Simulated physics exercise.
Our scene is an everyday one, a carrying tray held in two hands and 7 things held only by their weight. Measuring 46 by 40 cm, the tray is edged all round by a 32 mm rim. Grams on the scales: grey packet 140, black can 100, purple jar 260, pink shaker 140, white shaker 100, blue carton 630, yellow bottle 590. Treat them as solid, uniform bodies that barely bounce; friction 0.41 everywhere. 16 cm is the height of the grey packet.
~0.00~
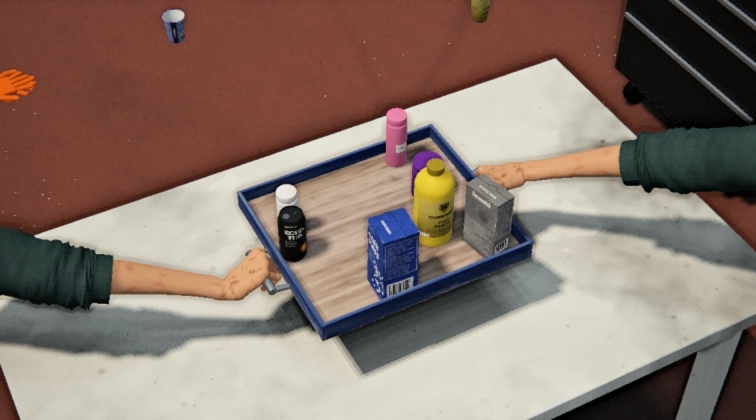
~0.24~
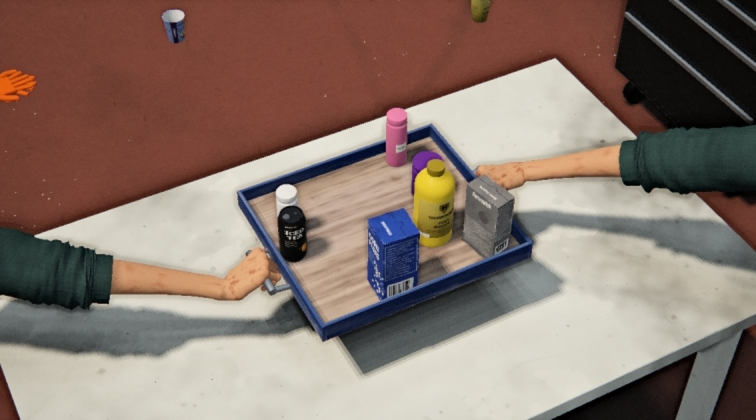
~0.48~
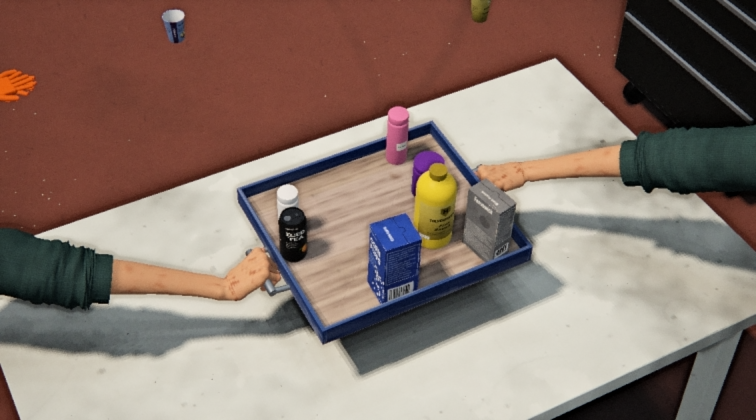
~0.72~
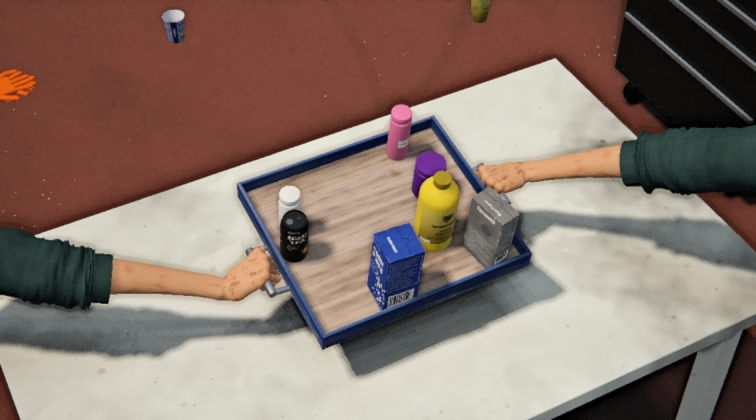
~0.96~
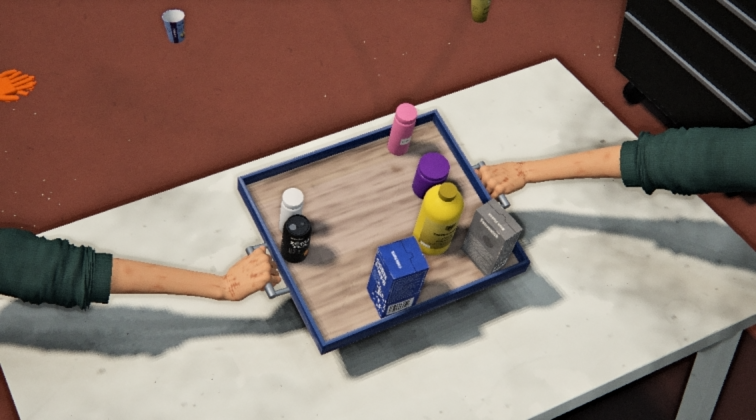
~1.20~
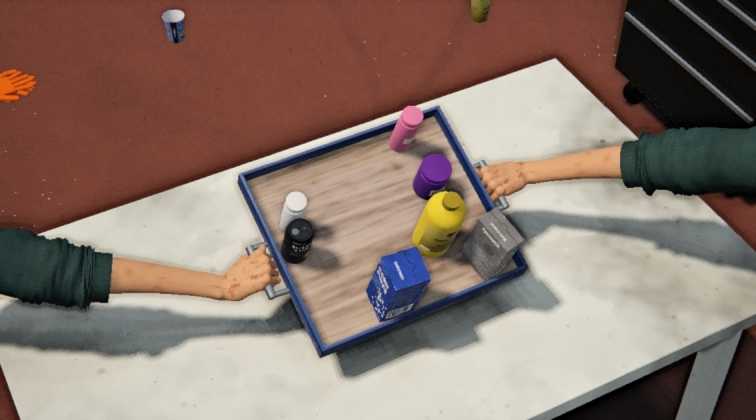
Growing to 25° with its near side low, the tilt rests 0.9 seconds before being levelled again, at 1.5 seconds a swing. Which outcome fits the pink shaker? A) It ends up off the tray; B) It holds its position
It holds its position (B).
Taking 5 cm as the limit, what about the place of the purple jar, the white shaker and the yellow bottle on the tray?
In short, the purple jar leaves its position, the white shaker leaves its position, the yellow bottle leaves its position.
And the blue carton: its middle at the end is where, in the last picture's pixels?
(394, 259), roughly.
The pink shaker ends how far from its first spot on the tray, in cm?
It ends about 22 centimetres from where it started.
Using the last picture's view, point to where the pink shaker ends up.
Somewhere around (432, 219).
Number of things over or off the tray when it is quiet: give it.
3.
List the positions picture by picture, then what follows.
The first picture shows tray level; pink shaker (397, 138); grey packet (488, 219).
The second picture shows tray level.
The third picture shows tilt 3°, near edge down; blue carton (394, 261); yellow bottle (435, 203).
The fourth picture shows tilt 9°, near edge down; grey packet (490, 230); black can (294, 237).
The fifth picture shows tilt 16°, near edge down; purple jar (431, 177); white shaker (291, 212).
The sixth picture shows tilt 21°, near edge down; pink shaker (406, 129) rocked 3° off its seat; blue carton (398, 285).
By 1.50 s, tilt 25°, near edge down; pink shaker rocked 43° off its seat near (416, 155); white shaker rocked 35° off its seat; black can rocked 27° off its seat.
By 1.70 s, tilt 25°, near edge down; pink shaker on its side near (412, 191); black can on its side; white shaker on its side.
By 1.80 s, tilt 25°, near edge down; pink shaker on its side near (417, 205); black can on its side; white shaker on its side.
By 2.80 s, tilt 23°, near edge down; pink shaker on its side near (433, 228); black can on its side; white shaker on its side.
When it is over (4.5 s), lying over on the tray, black can, pink shaker and white shaker; not toppled but over 5 cm from the start, purple jar and yellow bottle; the other 2 within 5 cm of the start. In the last view, pink shaker near (432, 219).
